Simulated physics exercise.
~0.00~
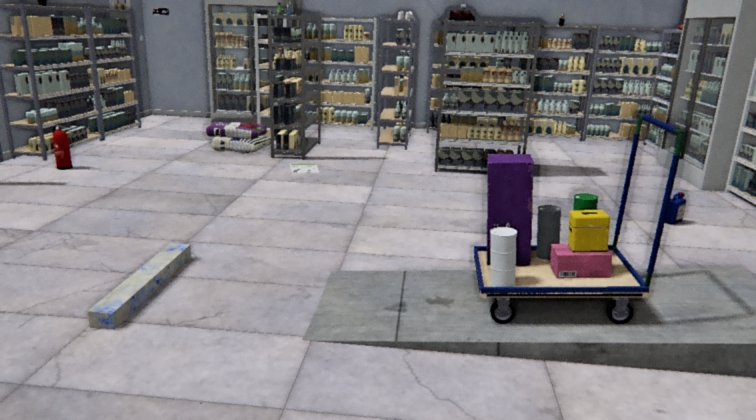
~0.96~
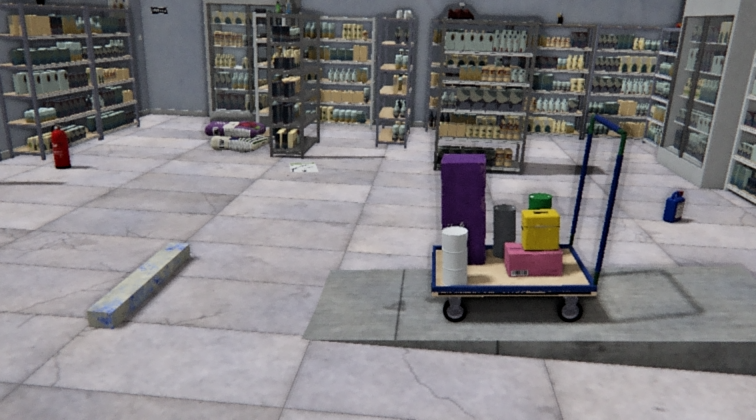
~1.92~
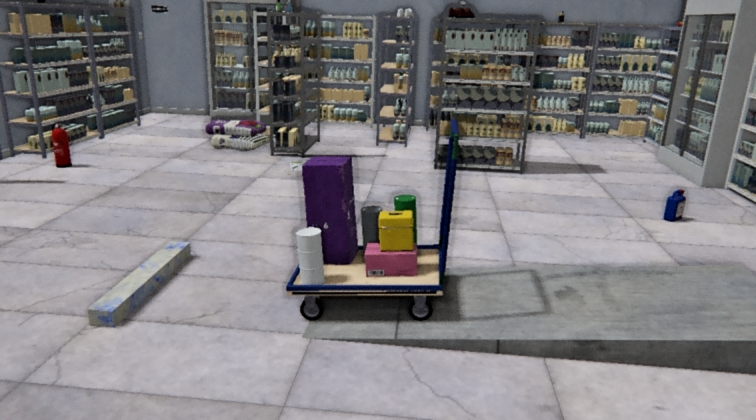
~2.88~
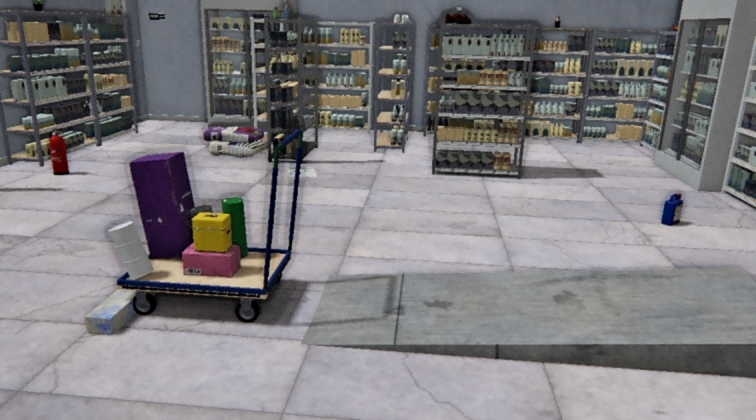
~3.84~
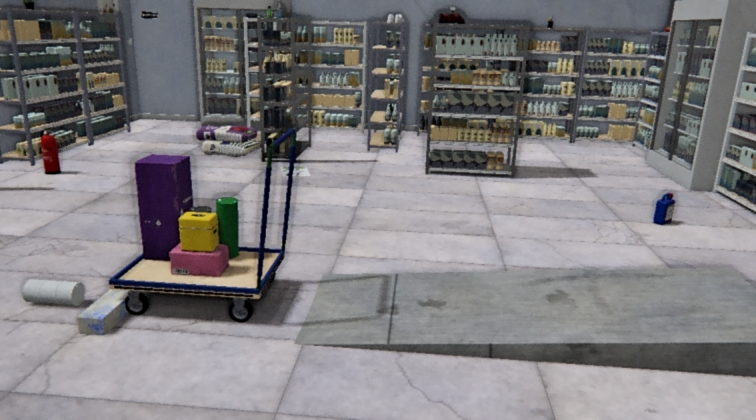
The video shows a blue trolley loaded with boxes and canisters rolling left down a low ramp and across a tiled floor until it stops at a kerb, where the white canister tips off and ends on its side beyond it, while the purple, yellow, pink and green items remain aboard.
